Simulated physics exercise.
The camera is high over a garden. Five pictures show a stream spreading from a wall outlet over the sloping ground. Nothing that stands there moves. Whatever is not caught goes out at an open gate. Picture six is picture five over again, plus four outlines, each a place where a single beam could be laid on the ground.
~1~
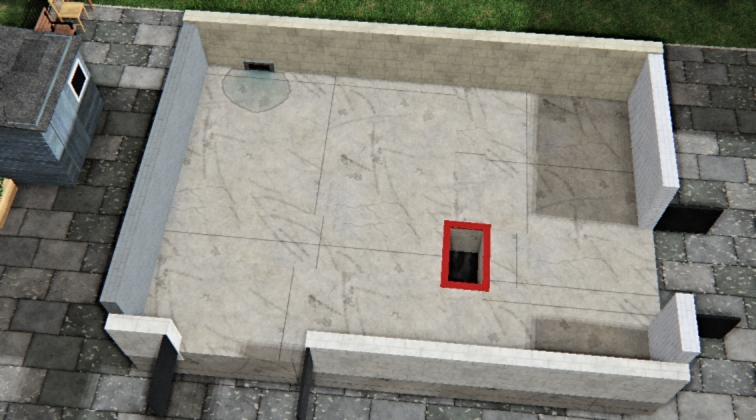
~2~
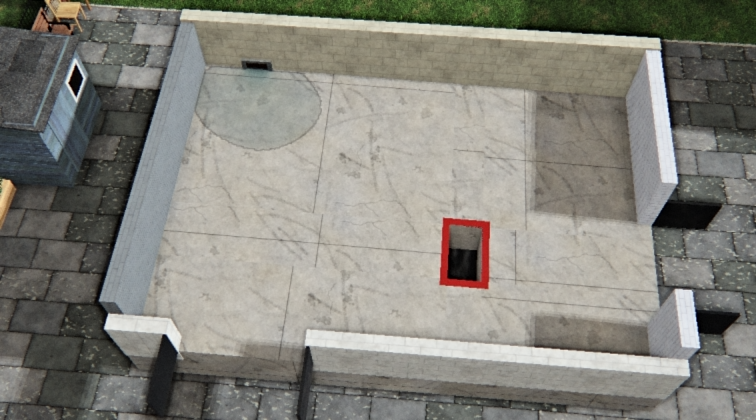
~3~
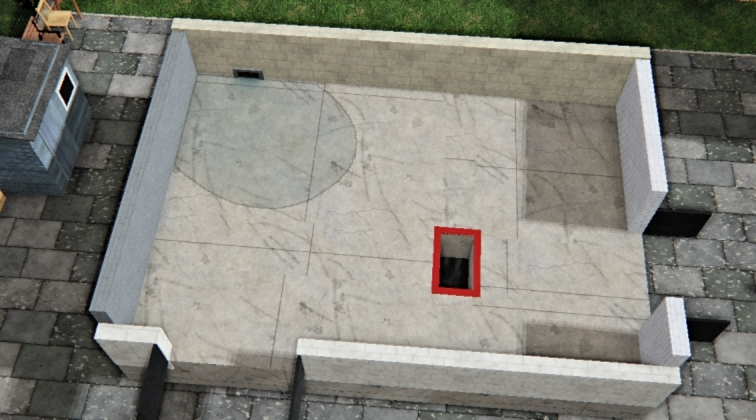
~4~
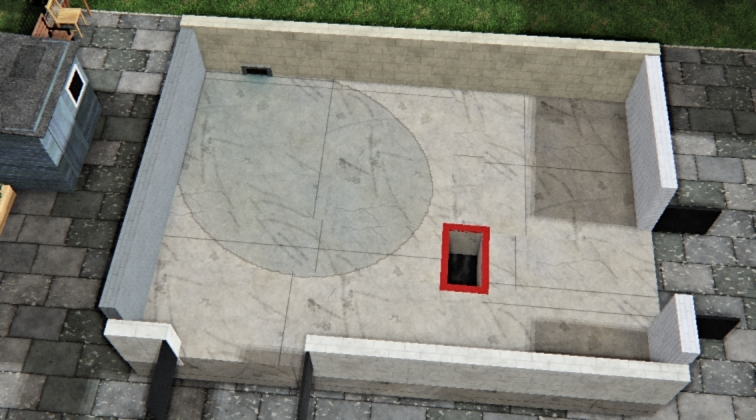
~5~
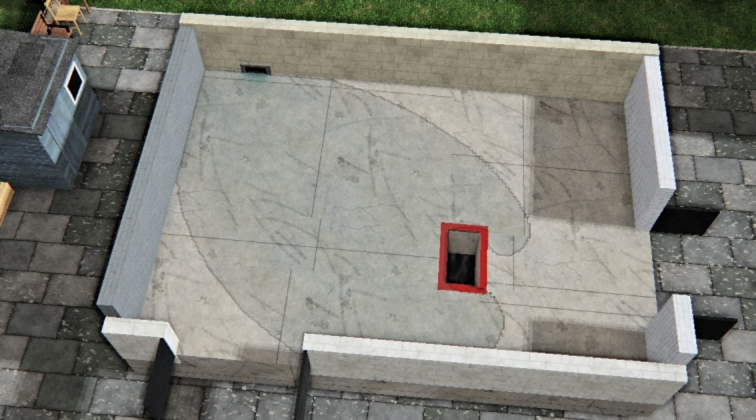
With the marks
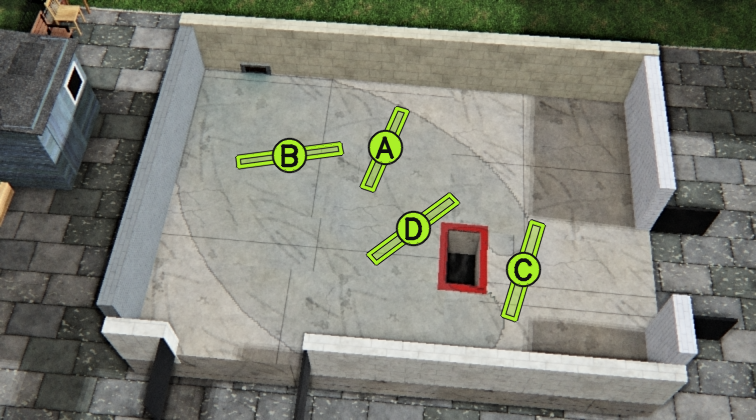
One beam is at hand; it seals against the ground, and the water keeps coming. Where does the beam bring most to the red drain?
C is best.
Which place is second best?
Place A.
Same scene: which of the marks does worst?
D.
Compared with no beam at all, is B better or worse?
It is worse.
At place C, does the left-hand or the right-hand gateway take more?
More leaves on the right.
On the marked copy, A from (367, 188) to (402, 110); B from (238, 162) to (340, 148); C from (509, 317) to (537, 223); D from (372, 258) to (453, 198).
If A is chosen, about 22 % of the stream goes into the red drain, about 77 % out by the gates.
If B is chosen, about 12 % of the stream goes into the red drain, about 88 % out by the gates.
If C is chosen, about 34 % of the stream goes into the red drain, about 66 % out by the gates.
If D is chosen, next to none of the stream goes into the red drain, about 99 % out by the gates.
